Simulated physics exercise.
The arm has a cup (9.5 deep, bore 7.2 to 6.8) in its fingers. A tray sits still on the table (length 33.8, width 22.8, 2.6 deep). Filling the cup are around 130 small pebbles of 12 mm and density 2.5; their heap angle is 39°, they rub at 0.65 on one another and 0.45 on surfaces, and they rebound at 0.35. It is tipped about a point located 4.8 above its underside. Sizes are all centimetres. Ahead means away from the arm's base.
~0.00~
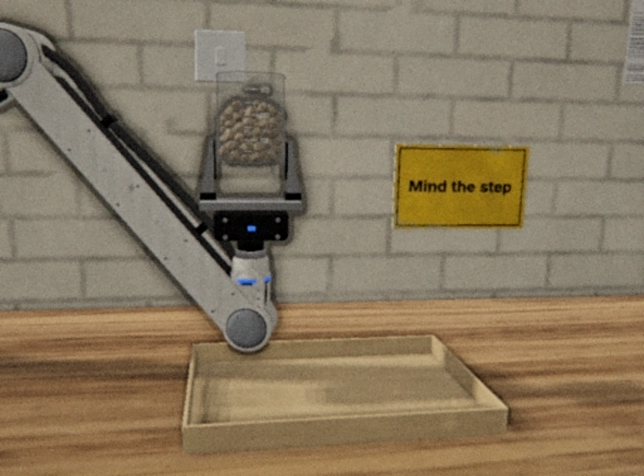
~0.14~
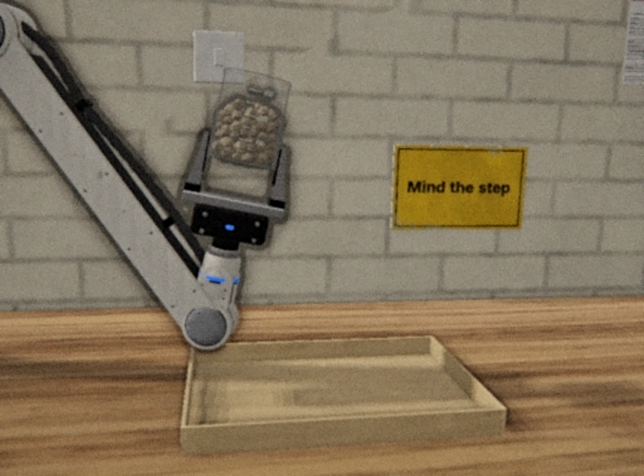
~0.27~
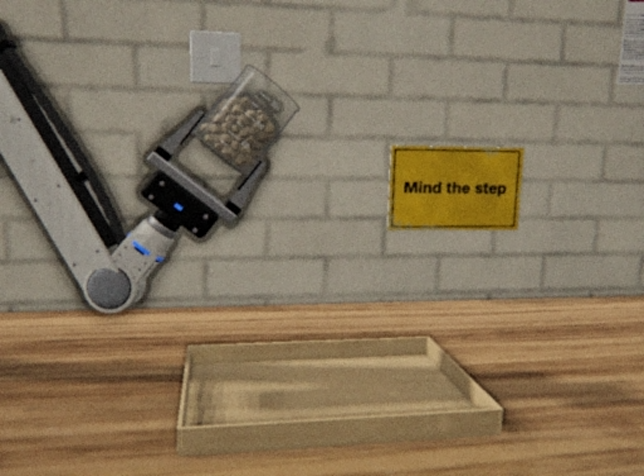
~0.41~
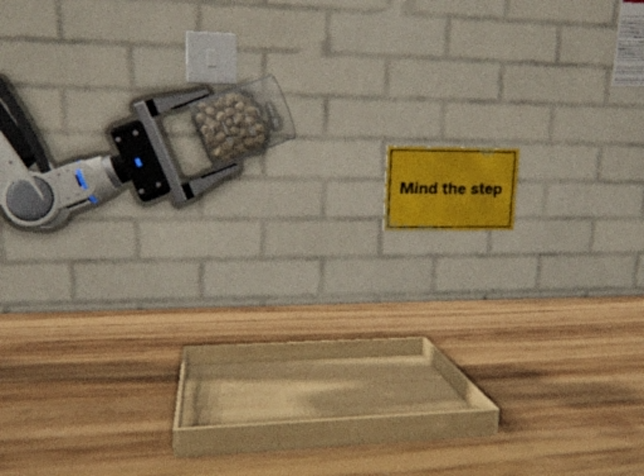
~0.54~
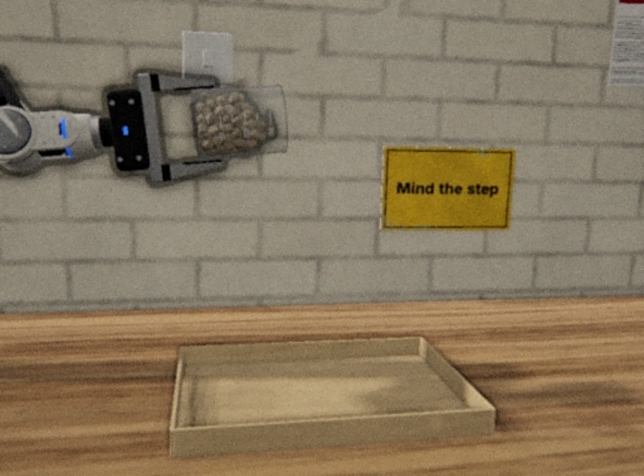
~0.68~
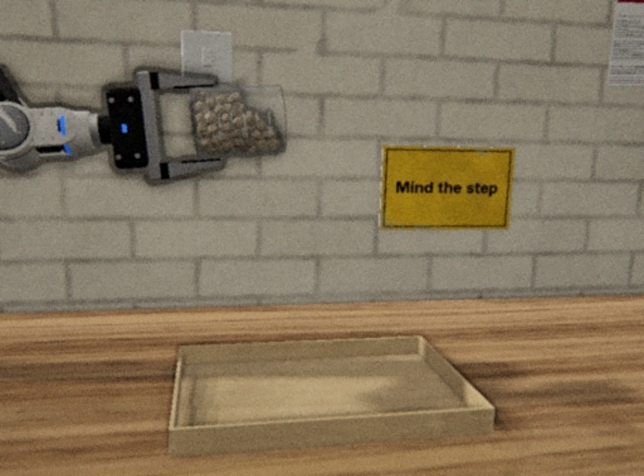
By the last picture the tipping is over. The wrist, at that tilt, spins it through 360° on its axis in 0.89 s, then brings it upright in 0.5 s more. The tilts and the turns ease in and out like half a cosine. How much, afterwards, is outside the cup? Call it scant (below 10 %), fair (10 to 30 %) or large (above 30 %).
Fair.
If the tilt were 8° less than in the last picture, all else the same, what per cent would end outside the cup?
It would be around 0 percent.
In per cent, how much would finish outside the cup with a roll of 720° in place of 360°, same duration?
Estimate: Near 10 %.
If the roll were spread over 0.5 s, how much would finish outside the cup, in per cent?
That would give near 5 in a hundred.
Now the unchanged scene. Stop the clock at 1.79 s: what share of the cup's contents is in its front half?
Something like 40 per cent, give or take.
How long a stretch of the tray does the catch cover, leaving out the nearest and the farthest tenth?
That stretch is roughly 10 cm long.
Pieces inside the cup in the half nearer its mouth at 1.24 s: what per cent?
I'd say about 35 %, give or take.
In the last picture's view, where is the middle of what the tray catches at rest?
Centre: Close to (341, 386).
By 1.24 s, tipped 85°, highest piece 36 above the table; 123 in the cup, 1 in the tray, 7 in flight or on a rim.
By 1.79 s, tipped 50°, highest piece 35 above the table; 109 in the cup, 19 in the tray, 3 in flight or on a rim.
By 2.27 s, upright, highest piece 37 above the table; 109 in the cup, 22 in the tray.
By 2.97 s, upright, highest piece 37 above the table; 109 in the cup, 22 in the tray.
Final count, 109 in the cup, 22 in the tray. That is 17 % outside the cup.
